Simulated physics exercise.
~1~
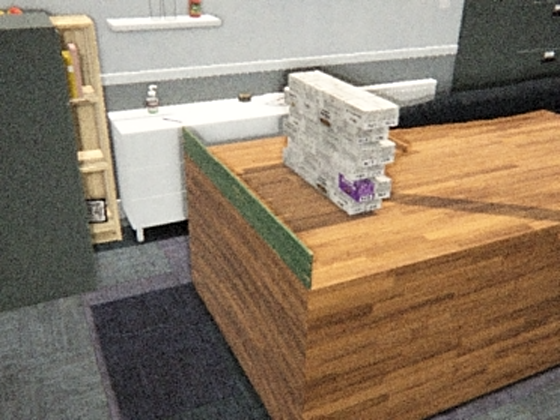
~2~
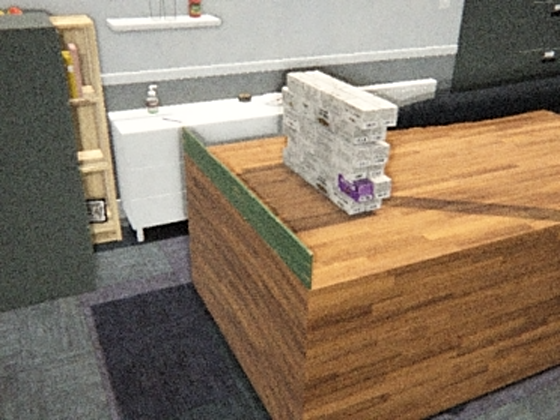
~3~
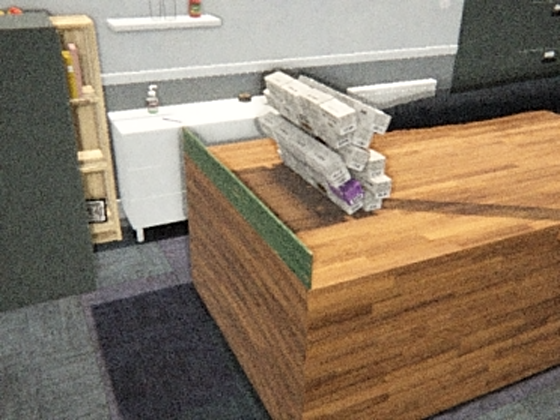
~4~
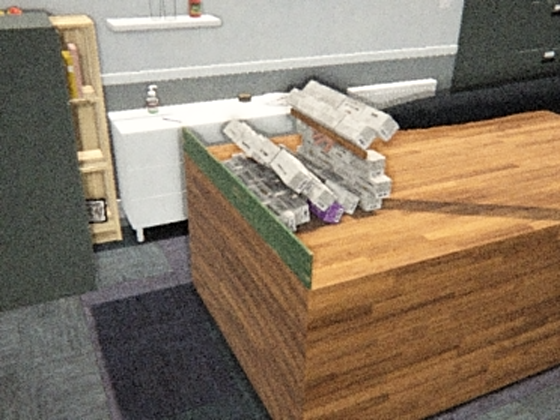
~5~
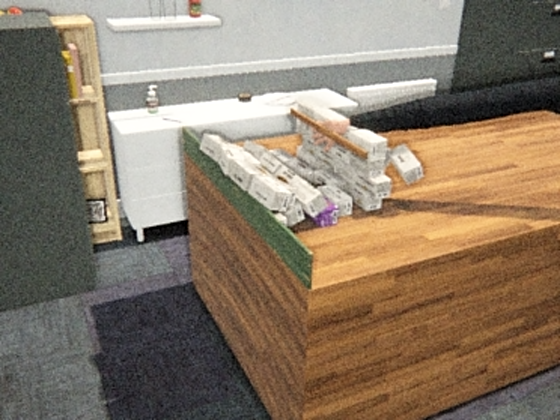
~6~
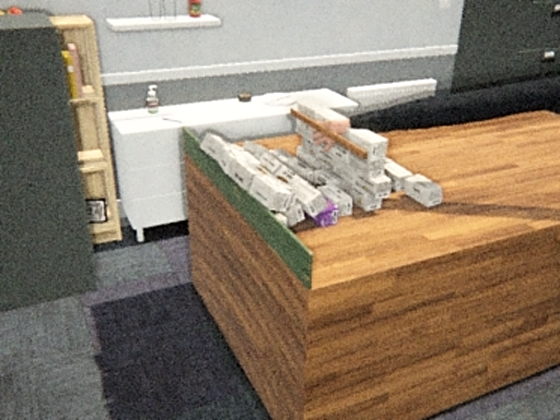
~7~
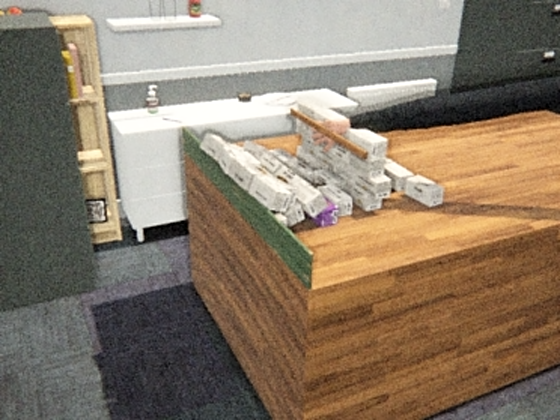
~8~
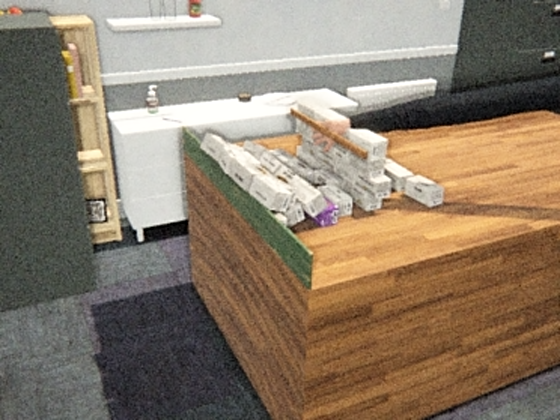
Stacked pale packets, one purple, toppling left across a wooden sideboard and settling in a heap against its low green edge board.
